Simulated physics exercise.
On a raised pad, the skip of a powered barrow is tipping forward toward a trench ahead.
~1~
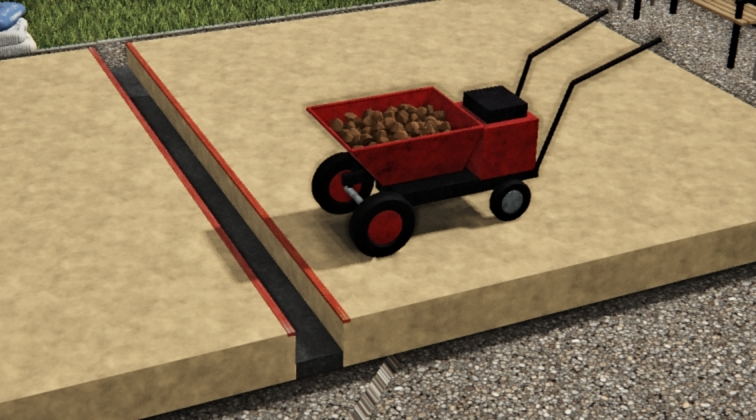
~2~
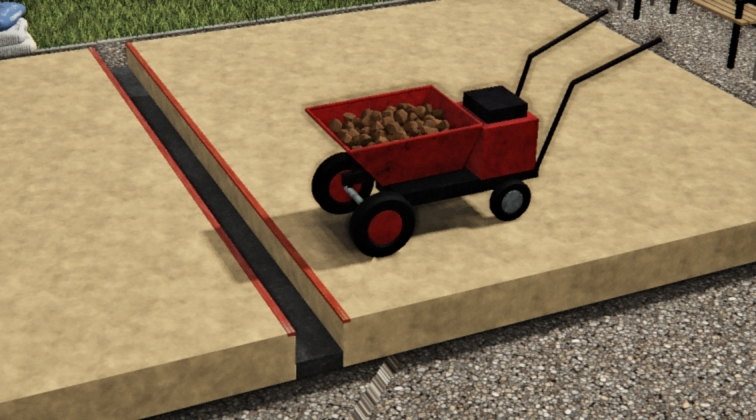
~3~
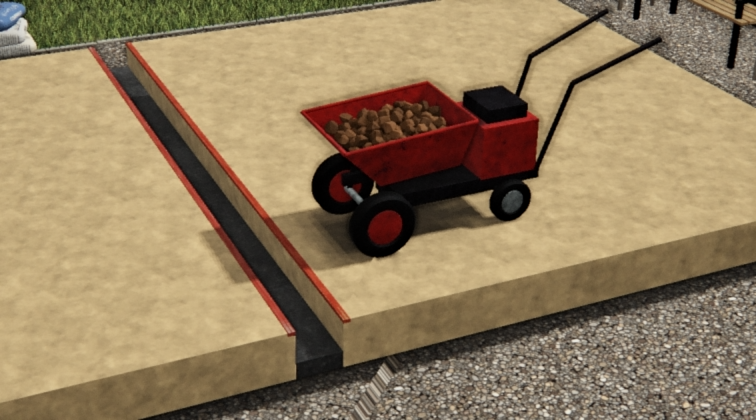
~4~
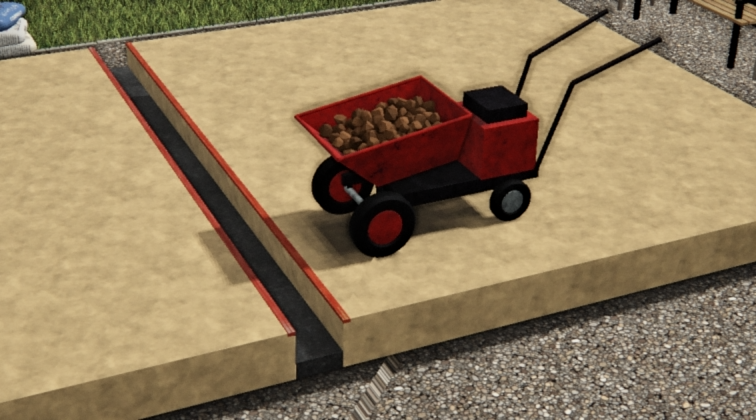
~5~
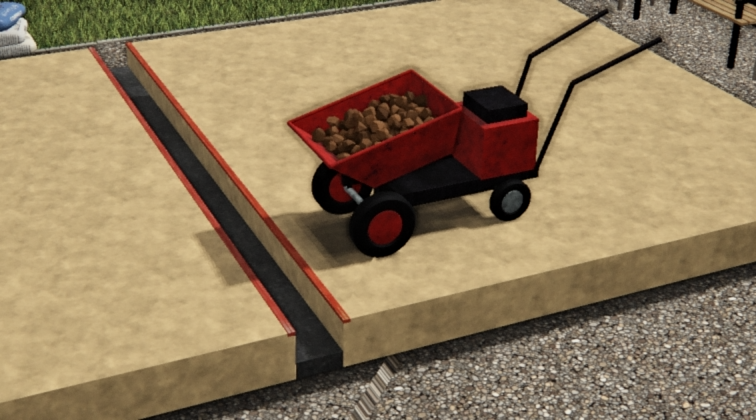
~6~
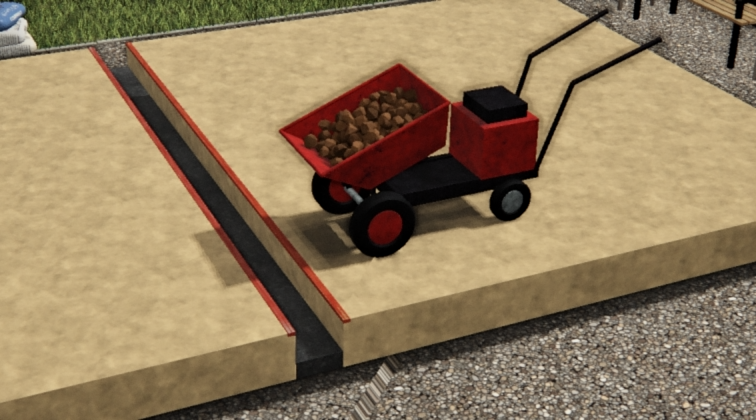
On a raised tan pad edged by gravel, a red powered barrow stands still beside a narrow, dark trench with red edging, its skip level and heaped with brown clods. The skip tips forward, barely at first, then clearly, its lip lowering toward the left while the clods stay heaped inside.
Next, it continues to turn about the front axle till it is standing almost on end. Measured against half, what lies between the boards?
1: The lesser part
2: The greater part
The answer is 2.
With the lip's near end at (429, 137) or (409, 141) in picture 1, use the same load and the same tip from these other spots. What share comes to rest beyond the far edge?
Around 0 and 0 per cent respectively.
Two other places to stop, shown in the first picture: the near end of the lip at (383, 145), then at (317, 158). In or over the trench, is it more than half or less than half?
Trial 1 exceeds half, trial 2 falls short of half.
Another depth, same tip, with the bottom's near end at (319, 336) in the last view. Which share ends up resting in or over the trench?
I'd put it at about 40 in a hundred.
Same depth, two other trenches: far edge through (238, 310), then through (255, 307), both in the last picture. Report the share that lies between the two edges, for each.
The first try comes to close to 100 per cent, the next to 90 per cent.
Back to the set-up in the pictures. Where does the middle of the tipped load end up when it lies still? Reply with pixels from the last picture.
I'd place the middle at about (248, 263).
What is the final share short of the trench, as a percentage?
Result: Some 0 % of the load.
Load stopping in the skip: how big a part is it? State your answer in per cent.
I'd put it near 0 percent.
Shortly afterwards, skip tipped steeply; the whole lot in the skip.
Next, skip tipped right over; the bulk in the skip; a little in or heaped over the trench; a little beyond it; only a few falling.
Some moments later, skip tipped right over; a little in the skip; near half in or heaped over the trench; near a third beyond it.
In the end, skip tipped right over; near two thirds in or heaped over the trench; near a third beyond it.
